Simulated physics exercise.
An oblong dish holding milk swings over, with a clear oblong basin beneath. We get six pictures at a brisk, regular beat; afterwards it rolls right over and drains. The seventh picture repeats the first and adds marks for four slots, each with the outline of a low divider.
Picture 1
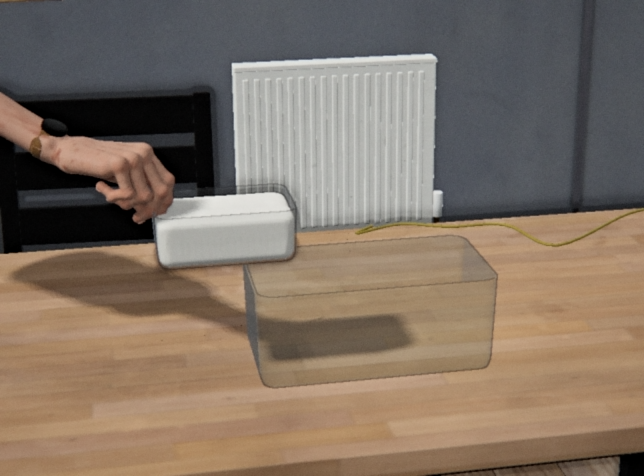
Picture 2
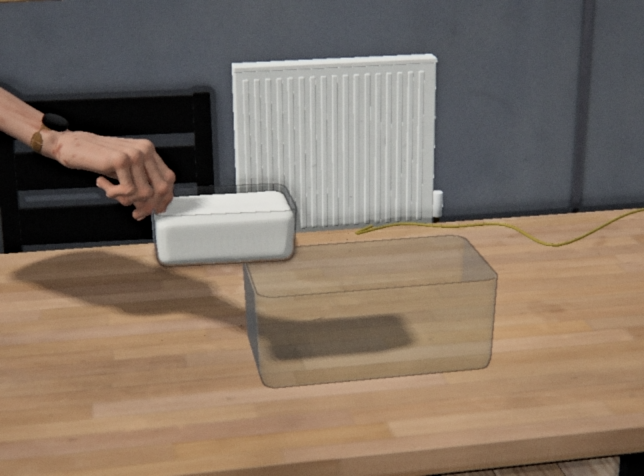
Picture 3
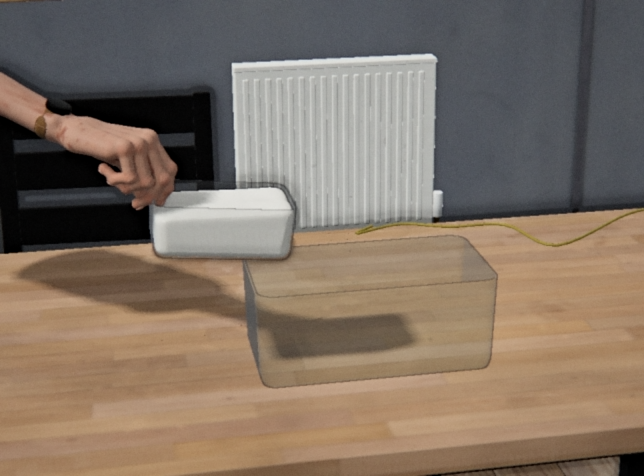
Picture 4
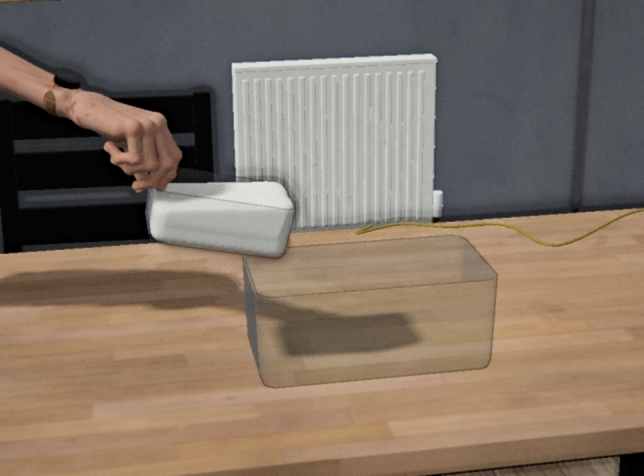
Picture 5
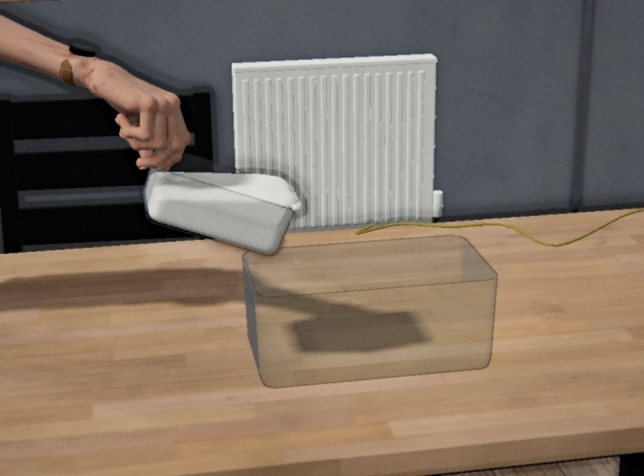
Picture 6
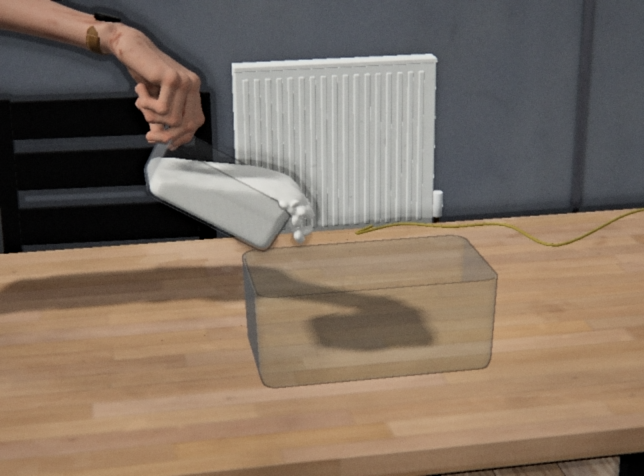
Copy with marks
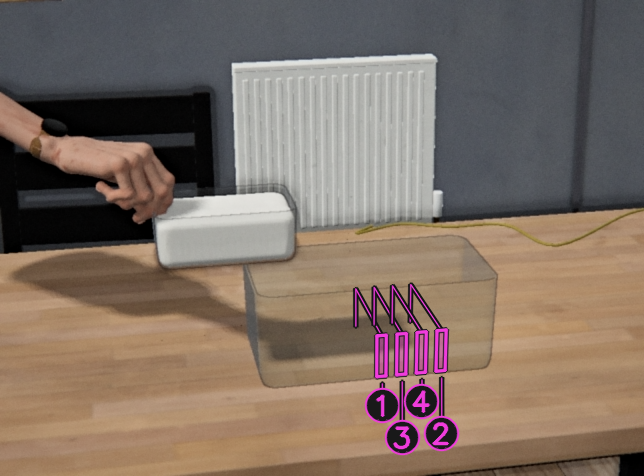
Above a clear basin on a wooden table, a hand tilts a dish rightward, pouring white liquid.
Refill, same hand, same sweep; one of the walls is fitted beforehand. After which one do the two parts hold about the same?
The answer is slot 3.
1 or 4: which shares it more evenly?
Here it is slot 1.
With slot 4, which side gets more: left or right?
The left one.
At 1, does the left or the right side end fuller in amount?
More ends on the right.
In magenta, 1 at (382, 383); 2 at (441, 377); 3 at (402, 381); 4 at (422, 379).
For slot 1, about 29 % ends left of the wall and 66 % right of it; 6 % is lost outside.
For slot 2, about 90 % ends left of the wall and 4 % right of it; 6 % is lost outside.
For slot 3, about 48 % ends left of the wall and 46 % right of it; 5 % is lost outside.
For slot 4, about 79 % ends left of the wall and 15 % right of it; 6 % is lost outside.
